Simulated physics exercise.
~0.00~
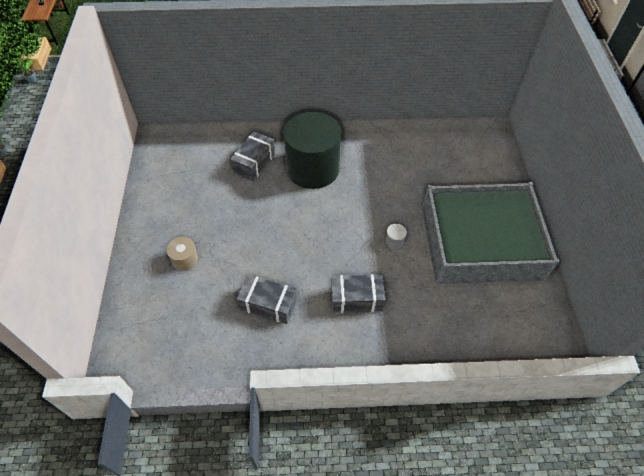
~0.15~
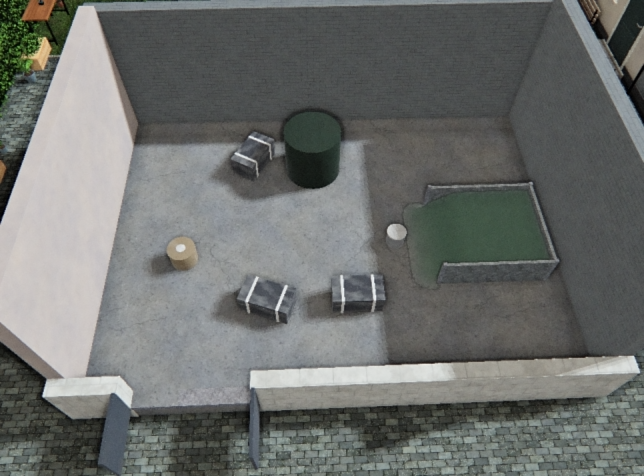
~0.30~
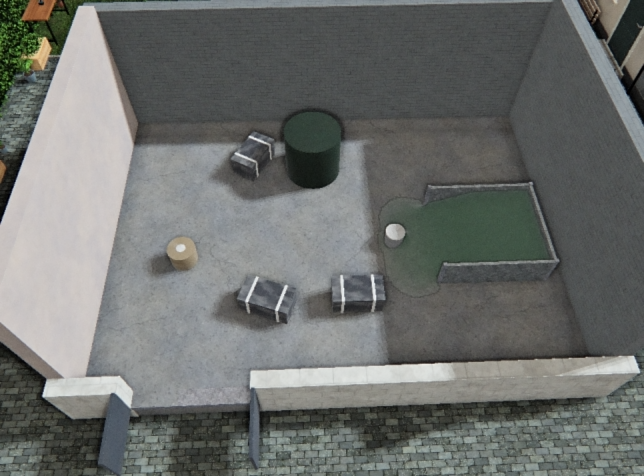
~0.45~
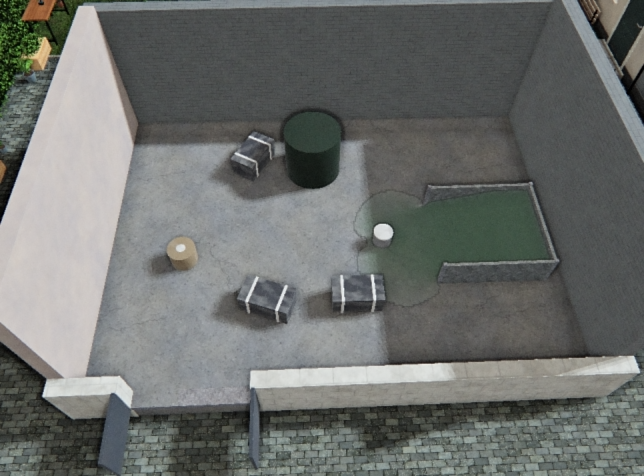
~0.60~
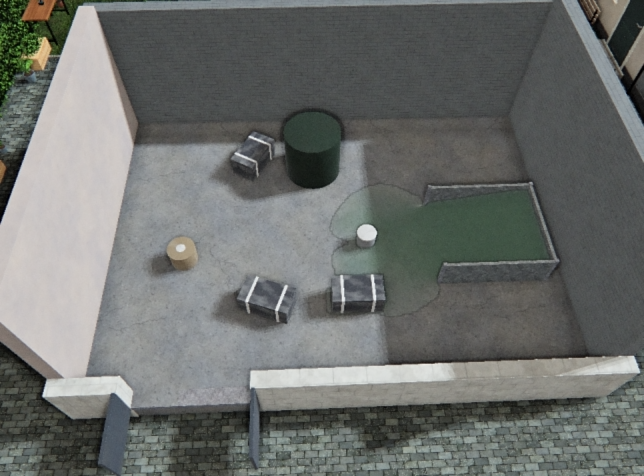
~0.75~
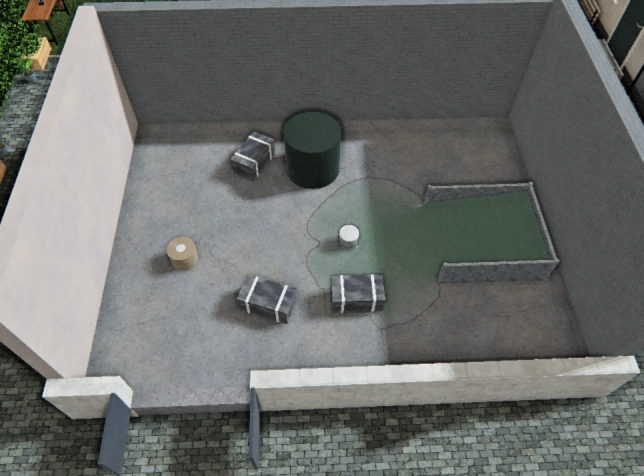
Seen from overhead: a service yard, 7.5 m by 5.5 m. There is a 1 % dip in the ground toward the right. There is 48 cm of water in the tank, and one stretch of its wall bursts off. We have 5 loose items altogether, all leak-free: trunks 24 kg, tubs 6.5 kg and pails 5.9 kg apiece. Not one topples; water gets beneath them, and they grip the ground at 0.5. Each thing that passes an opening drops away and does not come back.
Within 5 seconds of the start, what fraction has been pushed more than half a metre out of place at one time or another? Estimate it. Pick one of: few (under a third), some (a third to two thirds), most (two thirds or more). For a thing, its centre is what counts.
Most.
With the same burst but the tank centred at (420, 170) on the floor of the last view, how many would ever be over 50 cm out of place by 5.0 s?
That gives 2 of them.
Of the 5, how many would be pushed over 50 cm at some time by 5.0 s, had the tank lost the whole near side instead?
That gives 1 of them.
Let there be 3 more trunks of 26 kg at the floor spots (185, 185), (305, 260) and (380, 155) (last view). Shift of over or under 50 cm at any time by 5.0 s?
In that order: Less, over, short of it.
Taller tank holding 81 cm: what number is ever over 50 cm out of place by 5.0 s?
Then the count would be 4.
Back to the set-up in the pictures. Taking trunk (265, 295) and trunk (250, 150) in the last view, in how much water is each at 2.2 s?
Depths: Near 5 cm, then near 2 cm.
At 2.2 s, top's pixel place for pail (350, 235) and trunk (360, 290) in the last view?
Approx. (218, 233); approx. (324, 330).
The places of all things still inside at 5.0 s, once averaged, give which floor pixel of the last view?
Mean position: Approximately (214, 268).
After 1.1 s 1 of 5 are over 50 cm from their spots; 0 afloat.
After 2.2 s 2 of 5 are over 50 cm from their spots; 0 afloat.
After 3.5 s 4 of 5 are over 50 cm from their spots; 2 afloat.
After 5.0 s 4 of 5 are over 50 cm from their spots, and 4 have been at some point; 2 afloat.
